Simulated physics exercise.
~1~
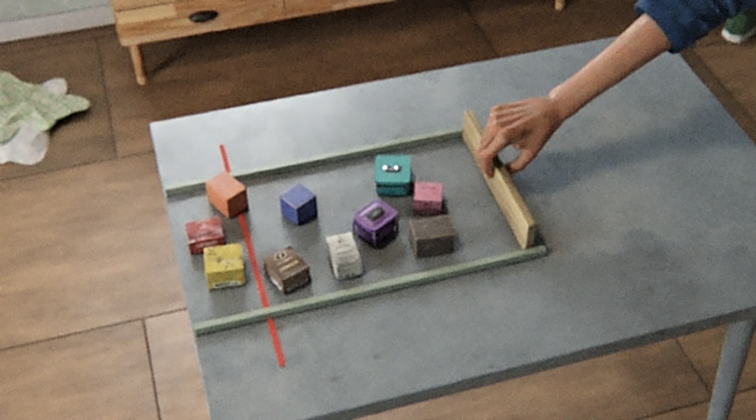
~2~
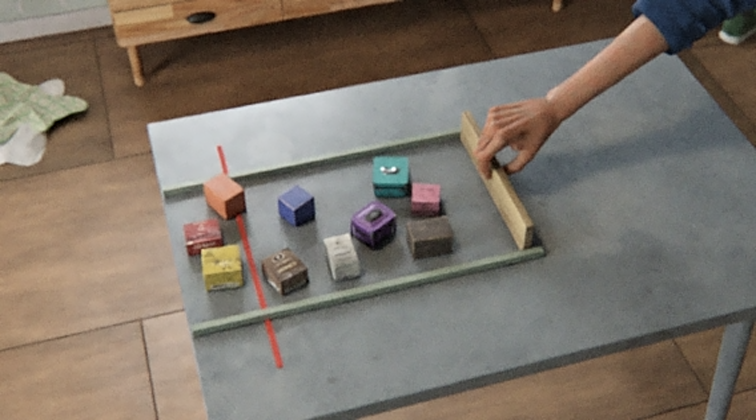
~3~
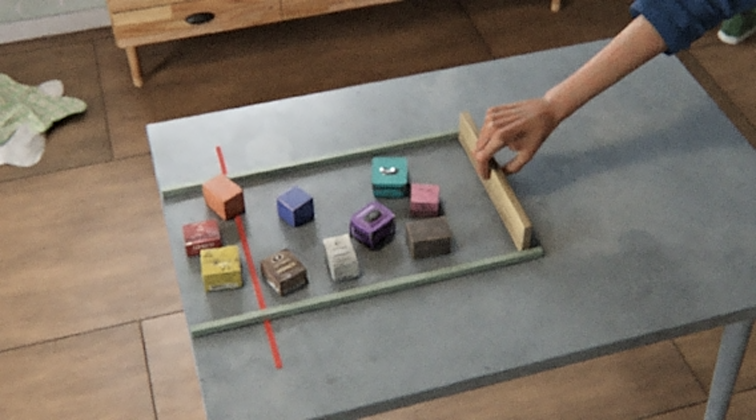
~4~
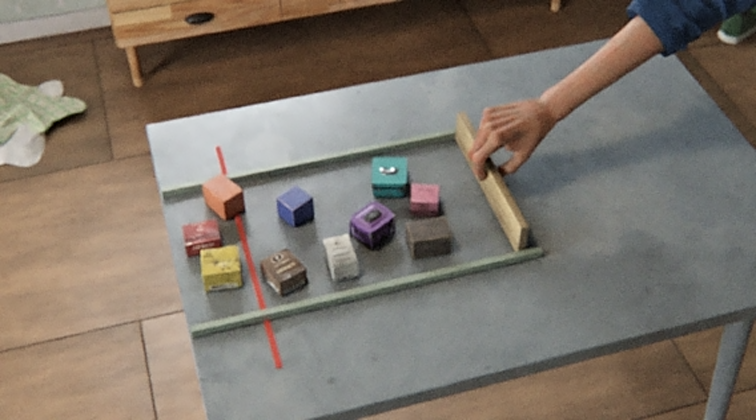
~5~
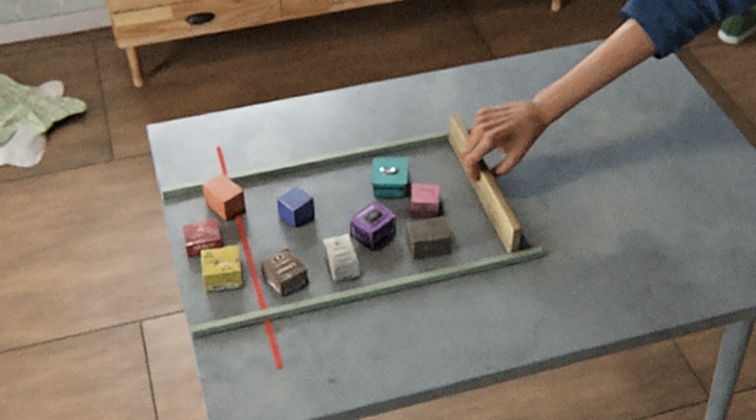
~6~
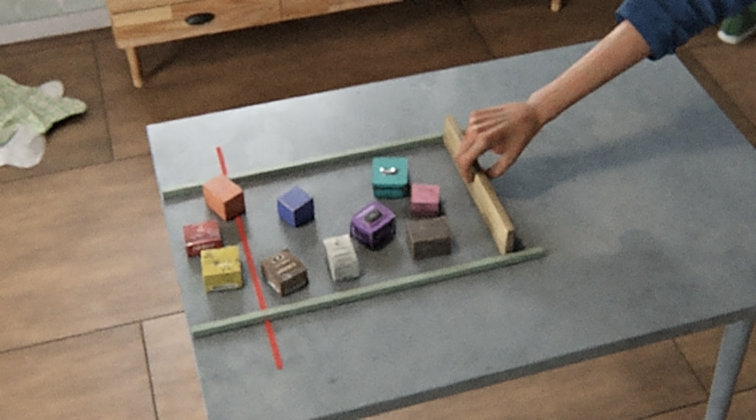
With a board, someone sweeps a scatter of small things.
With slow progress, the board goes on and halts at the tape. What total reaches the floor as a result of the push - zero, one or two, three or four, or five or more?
The total on the floor is three or four.
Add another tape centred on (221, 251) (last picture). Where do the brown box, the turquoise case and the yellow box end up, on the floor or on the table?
Brown box goes off, turquoise case stays put, yellow box goes off.
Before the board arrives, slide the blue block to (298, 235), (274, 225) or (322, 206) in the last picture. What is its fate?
Try one it is not knocked off; try two it is not knocked off; try three it is not knocked off.
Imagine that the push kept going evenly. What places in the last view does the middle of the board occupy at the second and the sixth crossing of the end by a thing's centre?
First: Around (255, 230). Next: Around (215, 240).
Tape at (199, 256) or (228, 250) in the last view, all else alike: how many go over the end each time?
That would be 6, then 3.
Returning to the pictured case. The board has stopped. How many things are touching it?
The answer is 3.
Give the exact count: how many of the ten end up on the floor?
Exactly 3.
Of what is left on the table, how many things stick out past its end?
0 overhanging.
Soon after, none off yet; red box at rest near (202, 238); yellow box at rest near (222, 269); orange block at rest near (224, 197).
After that, none off yet; red box at rest near (202, 238); yellow box displaced about its own width near (183, 268); orange block moving near (220, 197).
In the end, the number that fall off is three or four; gone, brown box, yellow box and red box.
